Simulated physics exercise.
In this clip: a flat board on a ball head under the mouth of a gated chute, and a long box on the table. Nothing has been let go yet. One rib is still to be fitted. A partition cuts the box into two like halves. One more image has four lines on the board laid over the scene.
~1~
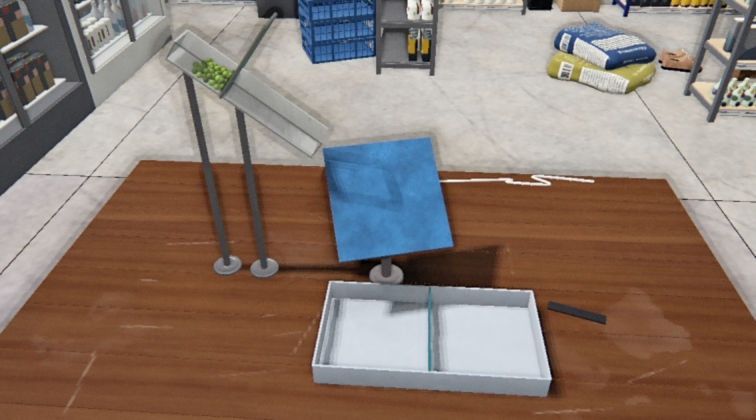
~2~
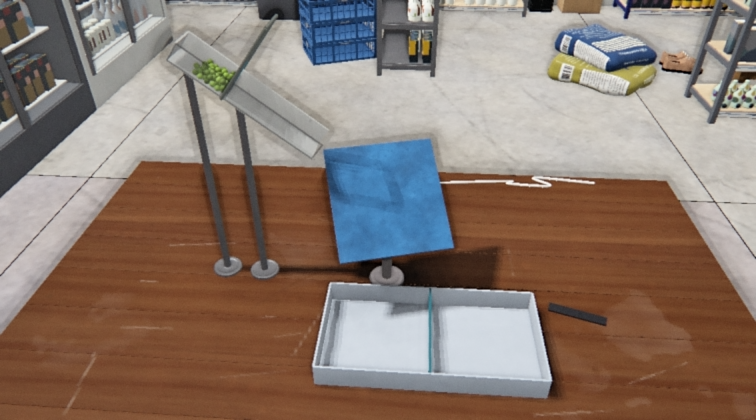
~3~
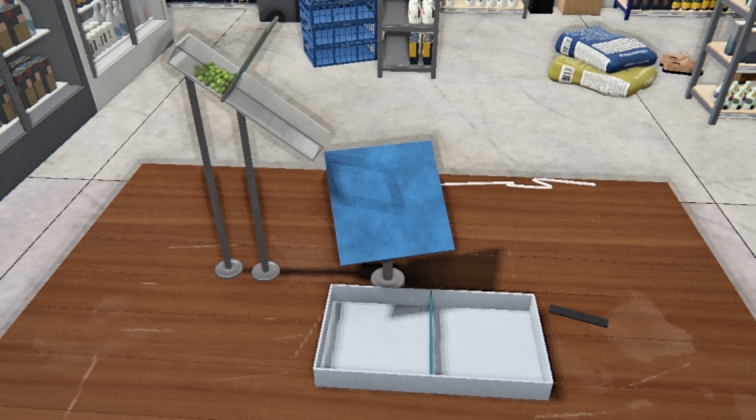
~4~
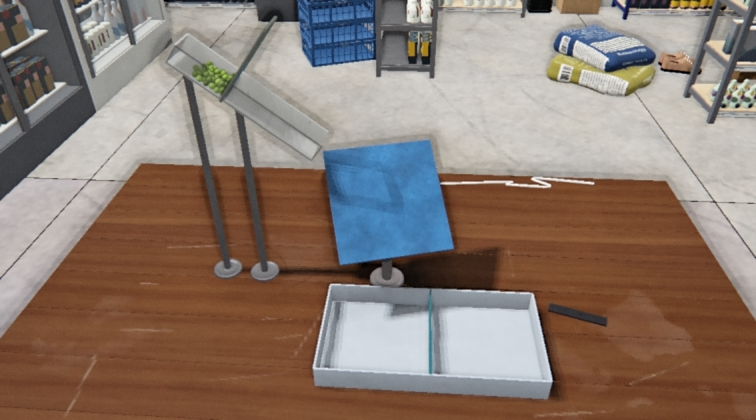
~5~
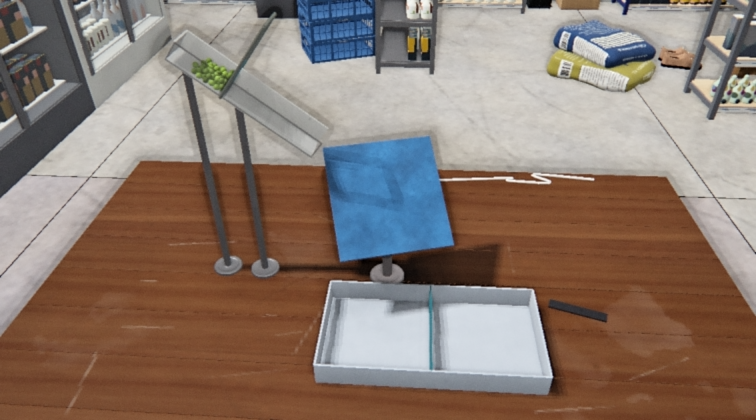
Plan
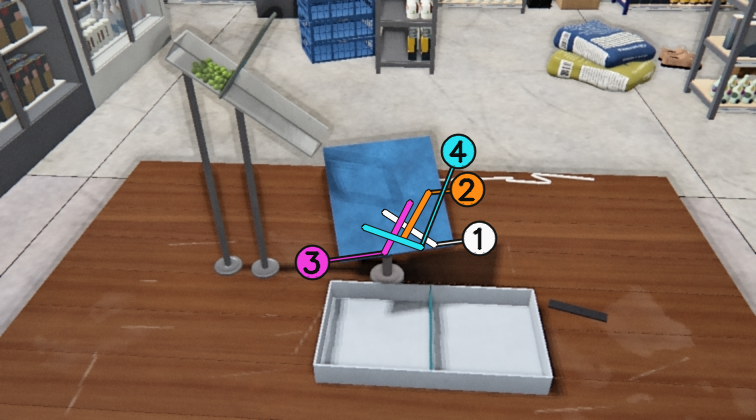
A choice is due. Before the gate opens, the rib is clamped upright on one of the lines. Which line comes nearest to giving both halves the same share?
Use line 1.
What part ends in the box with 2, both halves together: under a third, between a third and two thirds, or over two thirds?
Over two thirds.
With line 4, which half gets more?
More lands on the right.
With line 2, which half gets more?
More lands on the left.
On the marked copy, line 1 from (384, 212) to (434, 244); line 2 from (428, 192) to (402, 240); line 3 from (410, 202) to (384, 252); line 4 from (364, 227) to (421, 247).
If 1 is chosen, of what is caught, roughly a third in the left half, roughly two thirds in the right.
If 2 is chosen, of what is caught, almost all in the left half, about a tenth in the right.
If 3 is chosen, of what is caught, every piece in the left half, not one piece in the right.
If 4 is chosen, of what is caught, just a few in the left half, almost all in the right.
